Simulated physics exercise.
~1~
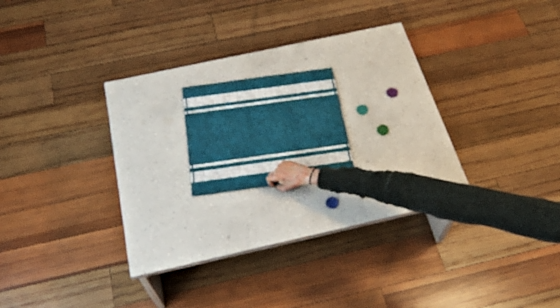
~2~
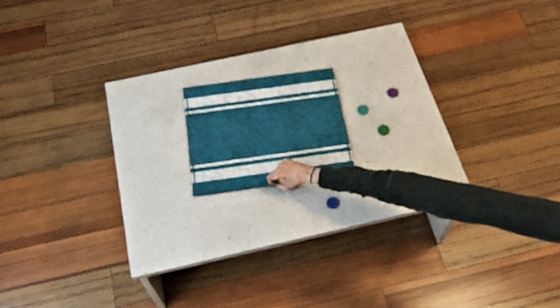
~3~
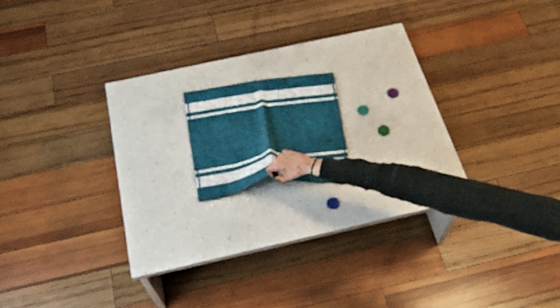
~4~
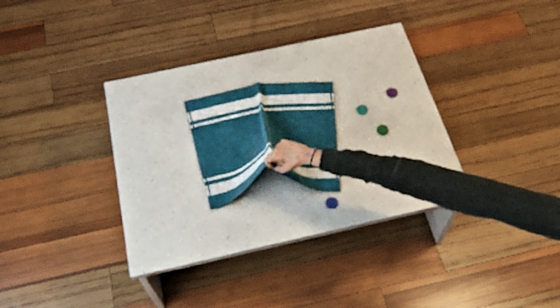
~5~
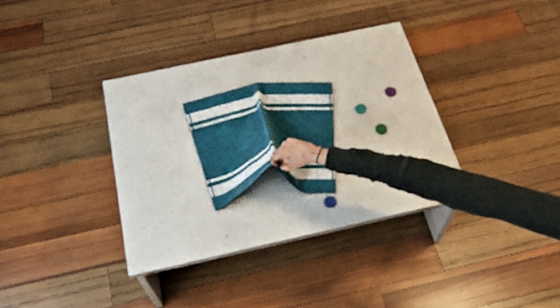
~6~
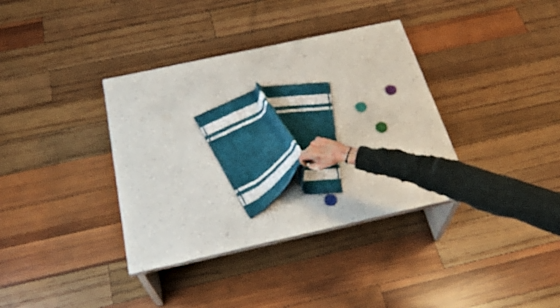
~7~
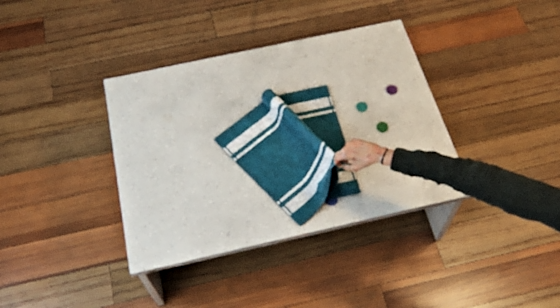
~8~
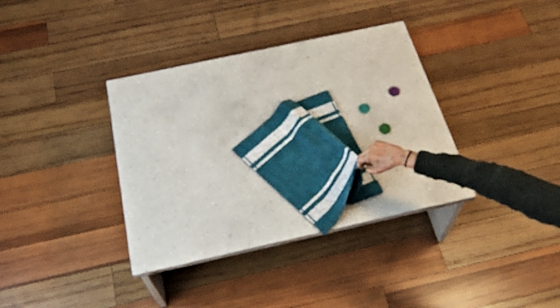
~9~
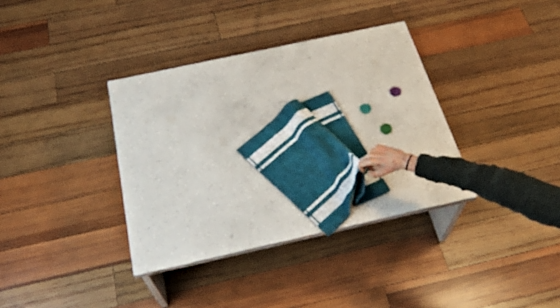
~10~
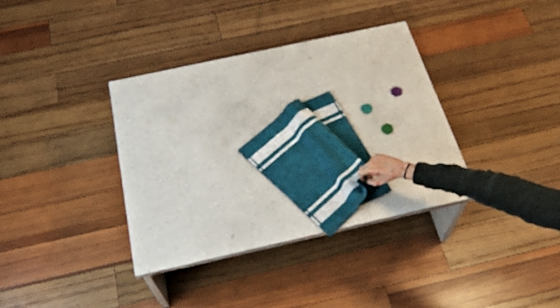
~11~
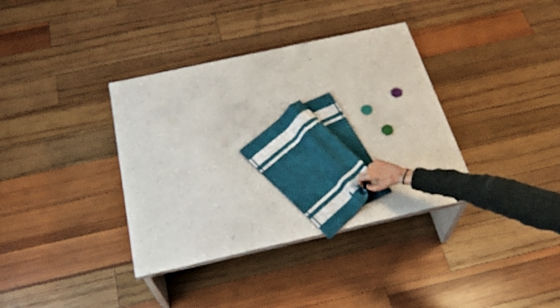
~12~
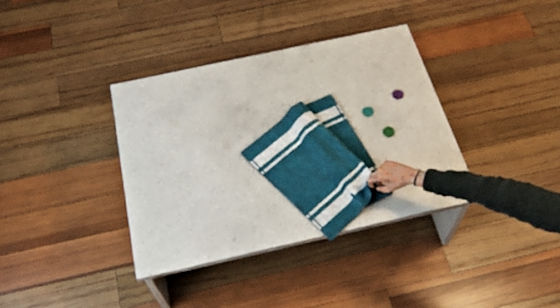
A teal tea towel with white stripes lies flat on a pale desk over a wooden floor, seen from above at a slight angle. To its right sit a purple token, a teal lid and a green lid, with a blue cap near its lower edge. A hand in a dark sleeve, reaching in from the right, pinches the towel's lower edge and lifts it, raising a crease through the middle. The hand then drags the cloth rightward, twisting and folding it. It ends bunched near the front edge, covering the blue cap, while the other three pieces remain uncovered and the hand stays at its edge.
